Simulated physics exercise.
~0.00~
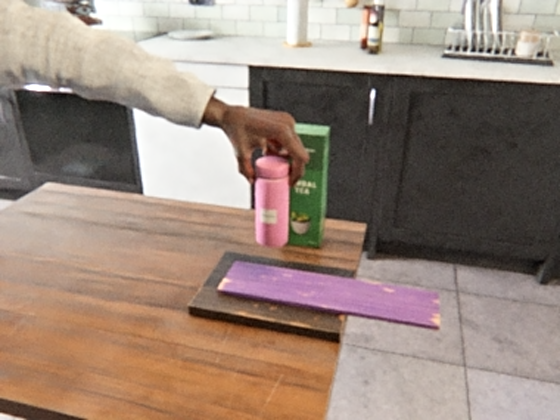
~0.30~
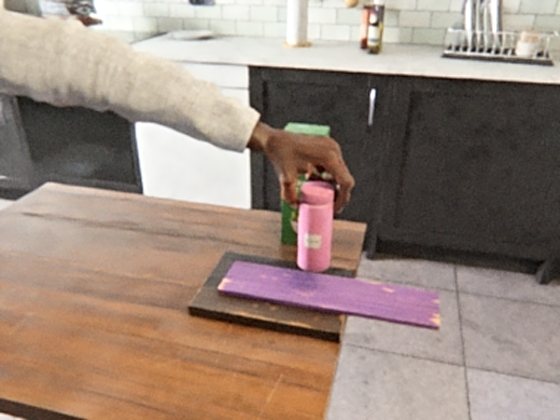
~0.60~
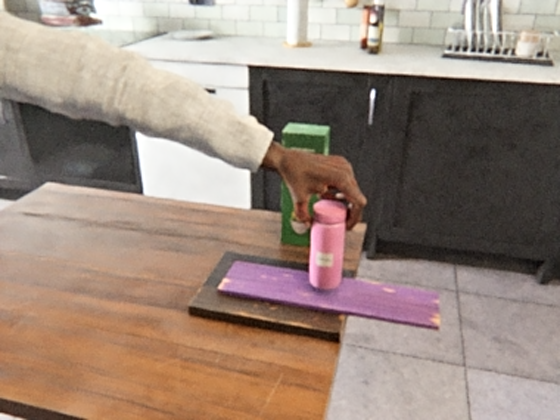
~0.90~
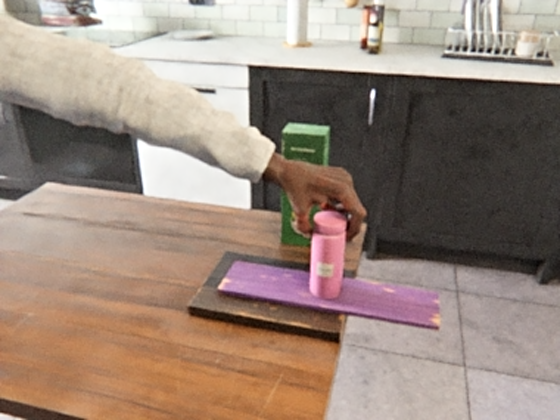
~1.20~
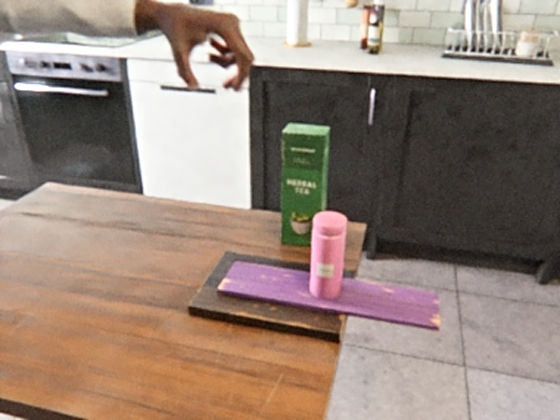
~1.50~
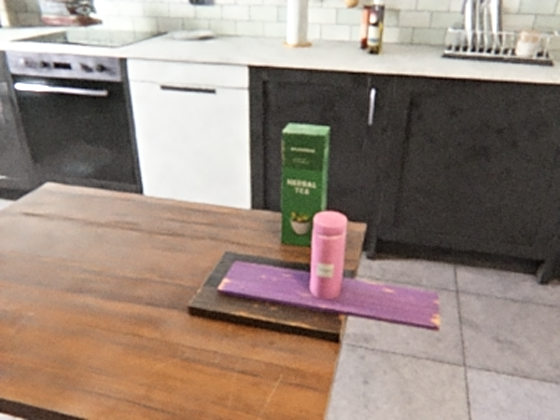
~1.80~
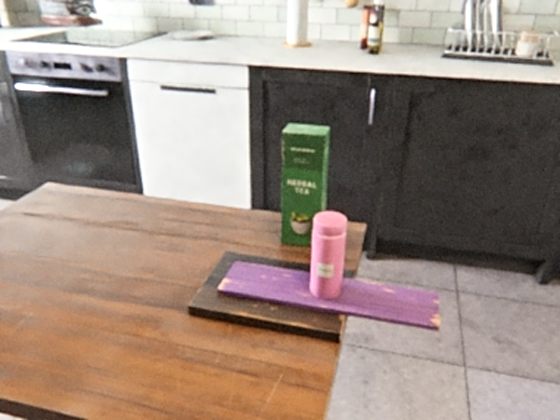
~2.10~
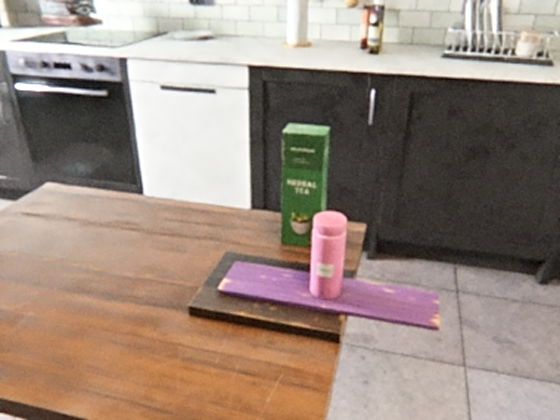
A pink shaker was lowered by a hand, moving right and down, onto a purple board that lay across a black slab and jutted past the wooden table's edge. The hand let go and drew away, and the shaker stayed upright on the still board.
